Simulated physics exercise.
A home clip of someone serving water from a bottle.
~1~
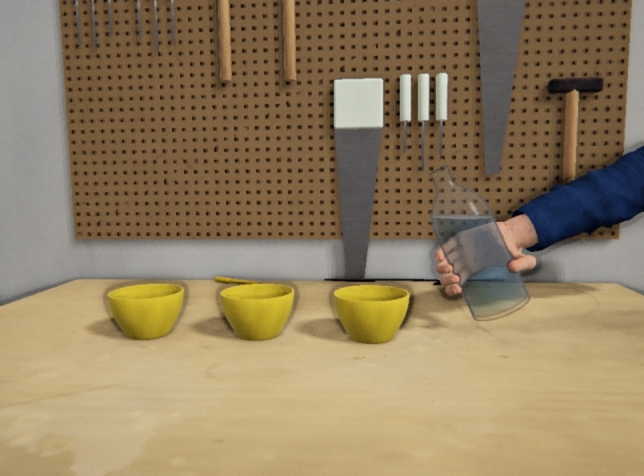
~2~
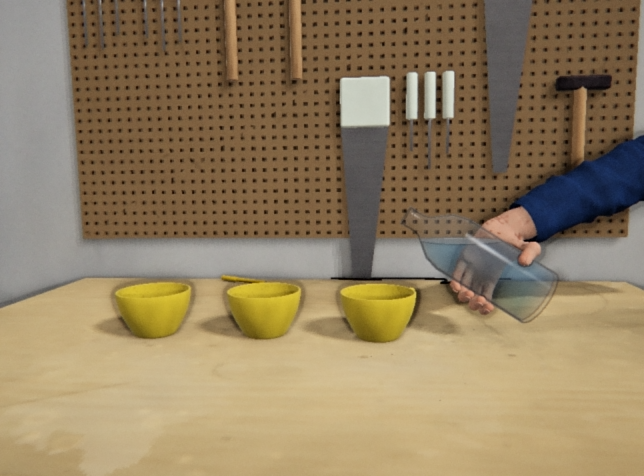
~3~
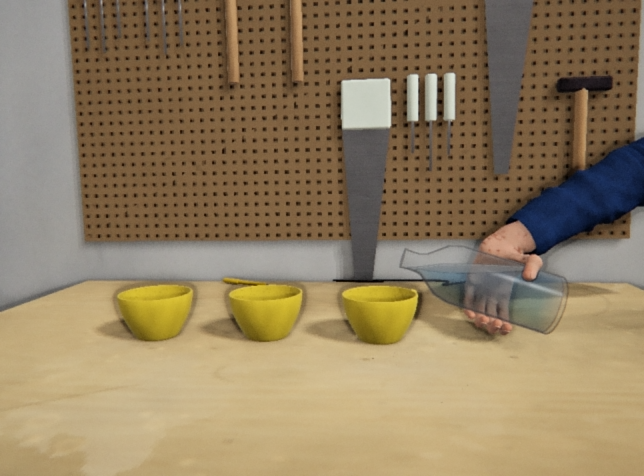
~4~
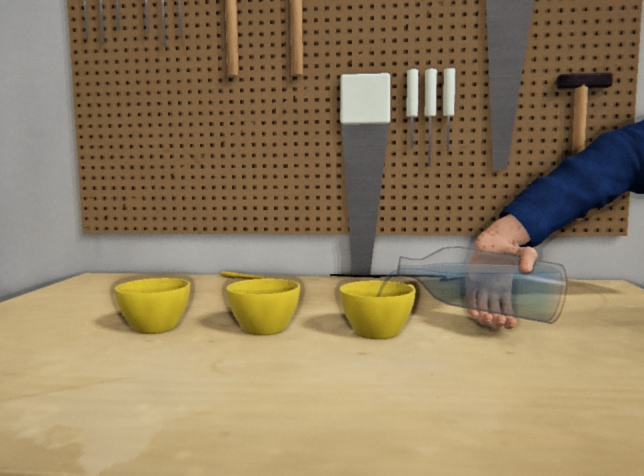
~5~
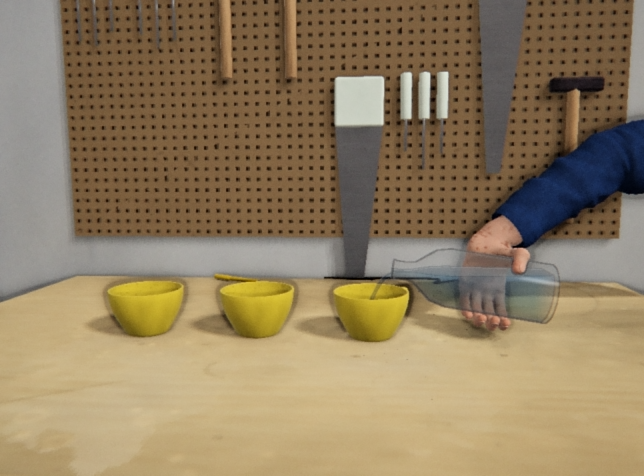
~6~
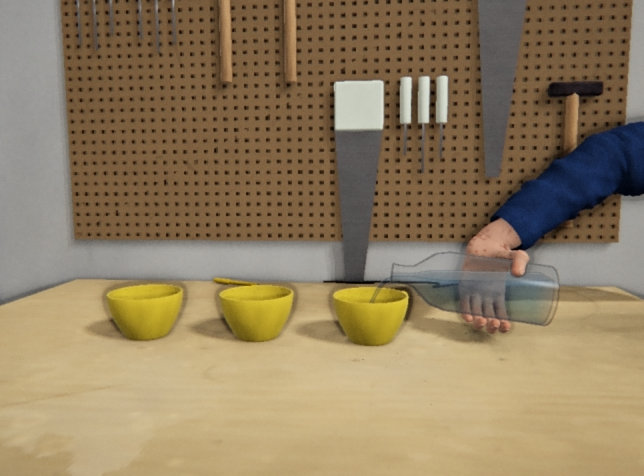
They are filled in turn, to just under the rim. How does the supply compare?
What the bottle holds runs short.
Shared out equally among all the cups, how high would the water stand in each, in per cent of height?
I make it 70 per cent.
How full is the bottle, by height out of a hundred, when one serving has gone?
I make it 35 per cent.
Shortly, the first is about two thirds full.
Then, the first is done and the bottle has about half of its load.
At the finish, the bottle is empty with two filled and the next at a little of a serving.
